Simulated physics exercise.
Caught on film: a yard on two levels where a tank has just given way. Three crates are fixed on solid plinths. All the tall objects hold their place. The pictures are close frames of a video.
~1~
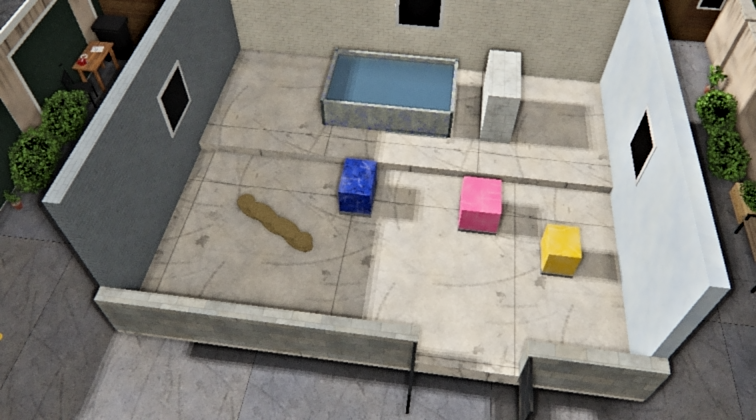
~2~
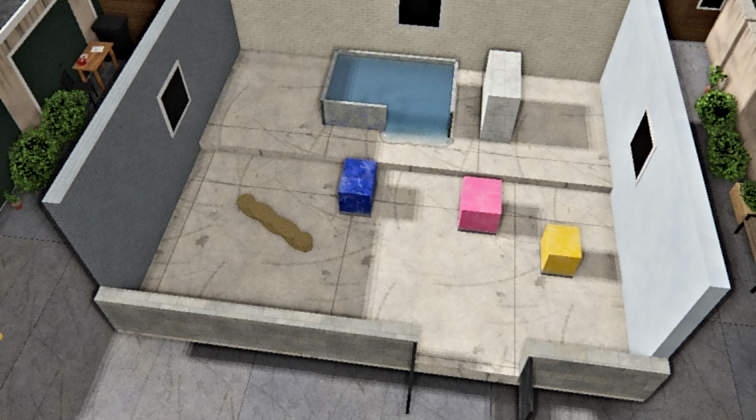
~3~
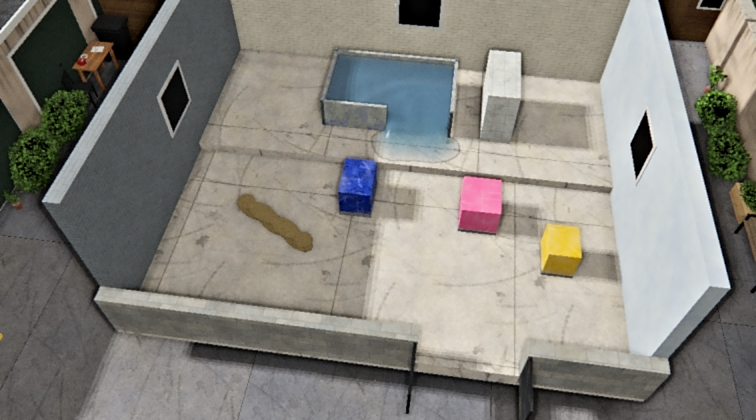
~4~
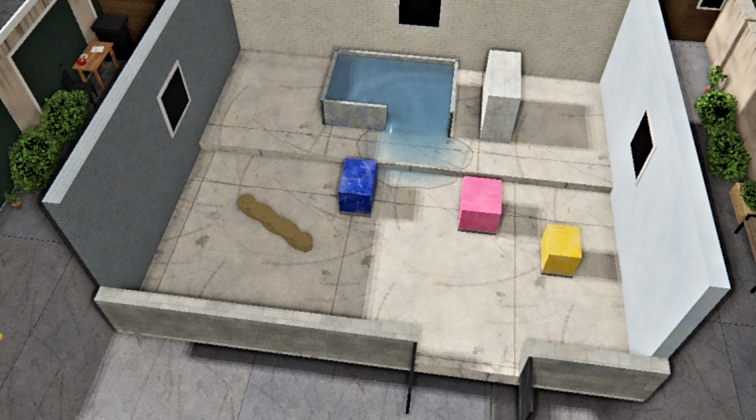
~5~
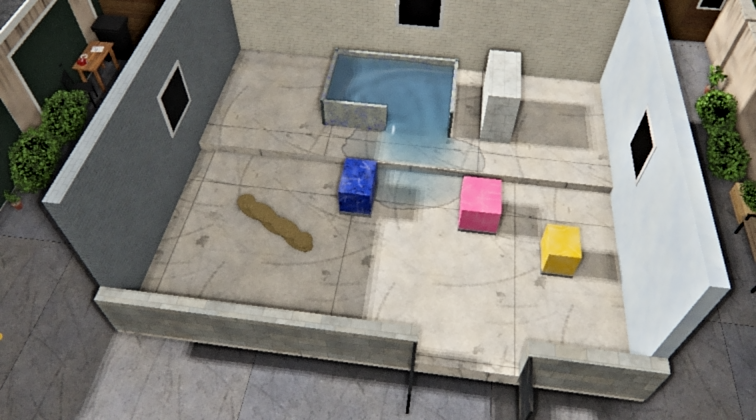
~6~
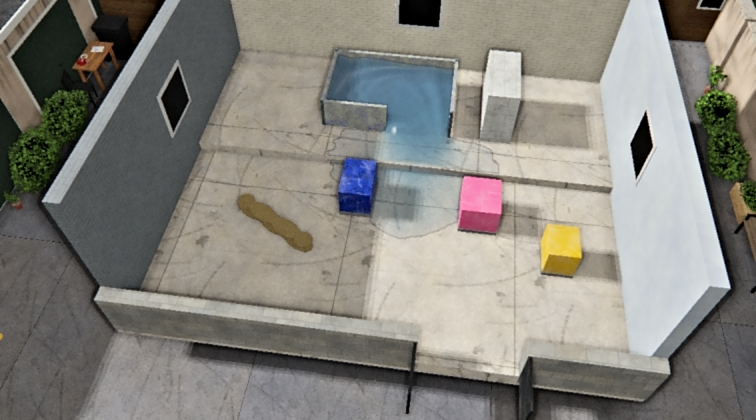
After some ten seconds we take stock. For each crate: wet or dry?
The blue crate gets wet; the pink crate gets wet; the yellow crate stays dry.
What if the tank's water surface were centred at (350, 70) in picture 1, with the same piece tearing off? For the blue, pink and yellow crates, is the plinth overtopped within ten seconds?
Then: The blue one is soaked; the pink one is soaked; the yellow one is safe.
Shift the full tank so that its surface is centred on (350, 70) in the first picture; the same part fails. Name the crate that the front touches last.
The yellow-painted one.
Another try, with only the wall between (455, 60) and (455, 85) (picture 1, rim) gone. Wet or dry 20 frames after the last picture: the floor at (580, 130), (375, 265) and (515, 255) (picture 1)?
In that order: Covered, wet, free of water.
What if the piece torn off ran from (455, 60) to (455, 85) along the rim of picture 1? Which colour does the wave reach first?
The crate marked pink.
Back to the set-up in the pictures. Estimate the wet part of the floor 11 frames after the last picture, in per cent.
Some 30 per cent.
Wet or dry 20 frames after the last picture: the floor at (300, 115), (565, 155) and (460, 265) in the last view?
As listed: Not flooded, clear, flooded.
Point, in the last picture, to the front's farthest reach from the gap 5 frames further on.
I would point to (414, 347).
A moment on, water covers 20 % of the floor; the blue crate water round its plinth, the pink crate water round its plinth, the yellow crate not reached.
Next, water covers 30 % of the floor; the blue crate water round its plinth, the pink crate water round its plinth, the yellow crate water round its plinth.
Then, water covers 40 % of the floor; the blue crate water round its plinth, the pink crate water round its plinth, the yellow crate water round its plinth.
Later, water covers 55 % of the floor; the blue crate water round its plinth, the pink crate water round its plinth, the yellow crate water round its plinth.
In the end, water covers 60 % of the floor; the blue crate was topped, the pink crate was topped, the yellow crate stayed above the water.
